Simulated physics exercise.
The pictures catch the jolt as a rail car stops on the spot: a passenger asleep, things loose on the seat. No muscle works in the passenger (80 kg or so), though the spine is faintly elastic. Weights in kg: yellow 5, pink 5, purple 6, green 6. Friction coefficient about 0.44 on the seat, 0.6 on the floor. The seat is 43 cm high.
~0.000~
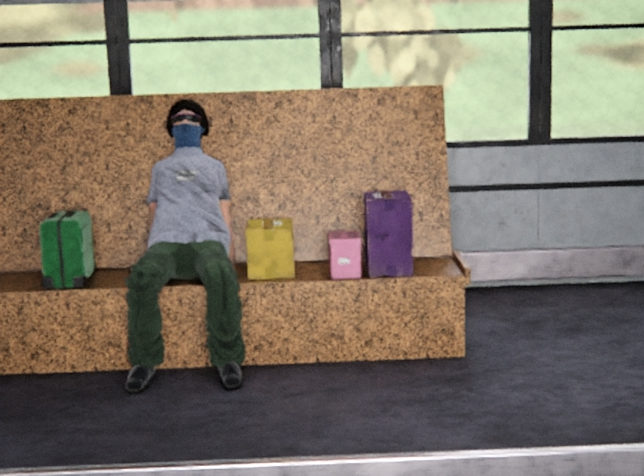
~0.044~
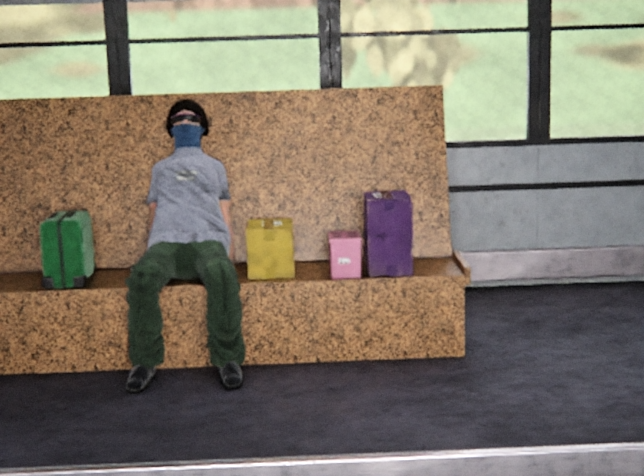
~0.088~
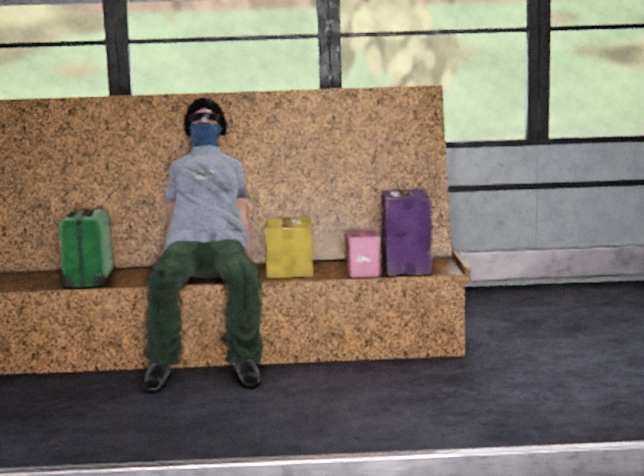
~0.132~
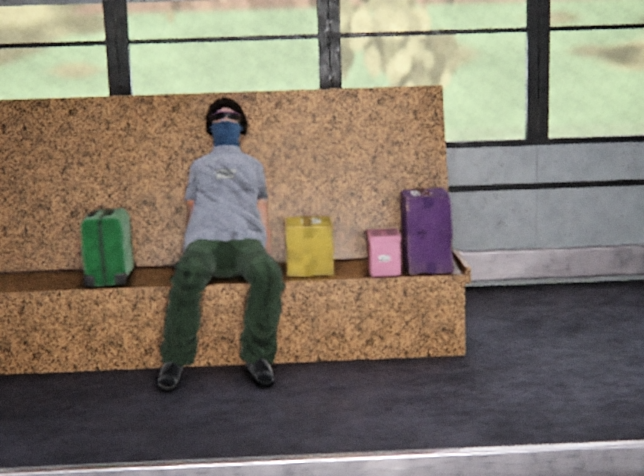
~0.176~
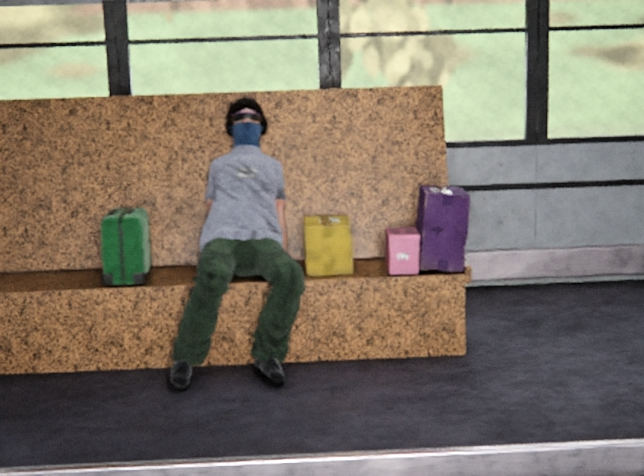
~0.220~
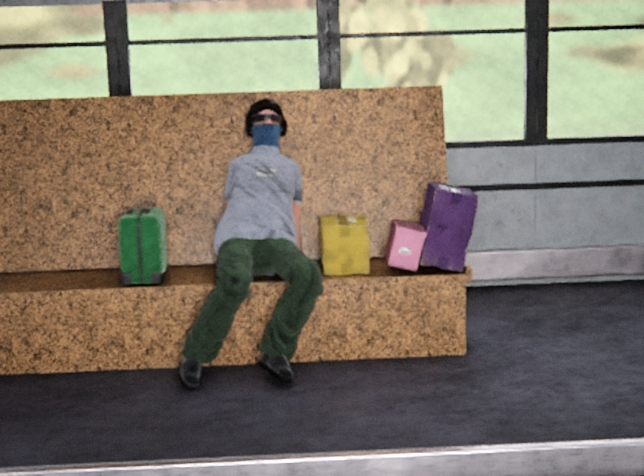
A seated masked passenger and the colored packages beside them slide right along the speckled bench.
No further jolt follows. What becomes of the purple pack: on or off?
The purple pack comes off.
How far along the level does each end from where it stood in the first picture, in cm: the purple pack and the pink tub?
About: Purple pack 90, pink tub 35.
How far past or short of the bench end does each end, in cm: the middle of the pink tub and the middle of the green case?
Pink tub 30 short, green case 130 short.
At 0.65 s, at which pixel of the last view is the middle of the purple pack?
Near (476, 237).
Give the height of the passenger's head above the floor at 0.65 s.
Some 80 cm up.
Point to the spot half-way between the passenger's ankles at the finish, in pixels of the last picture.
At about (268, 354).
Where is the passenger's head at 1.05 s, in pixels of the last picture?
At about (384, 179).
After 0.40 s the purple pack is 2 cm short of the bench end, tilted 30°, near (456, 224) in the last picture's view.
After 0.65 s the purple pack is 9 cm past the bench end, tilted 90°, near (476, 237) in the last picture's view; the pink tub 26 cm short of the bench end, tilted 0°.
After 1.05 s the purple pack is 31 cm past the bench end, tilted 150°, near (519, 301) in the last picture's view.
Final state at 2.7 s, yellow holdall stays on; pink tub stays on; purple pack drops off; green case stays on; passenger's hips keep to the seat.
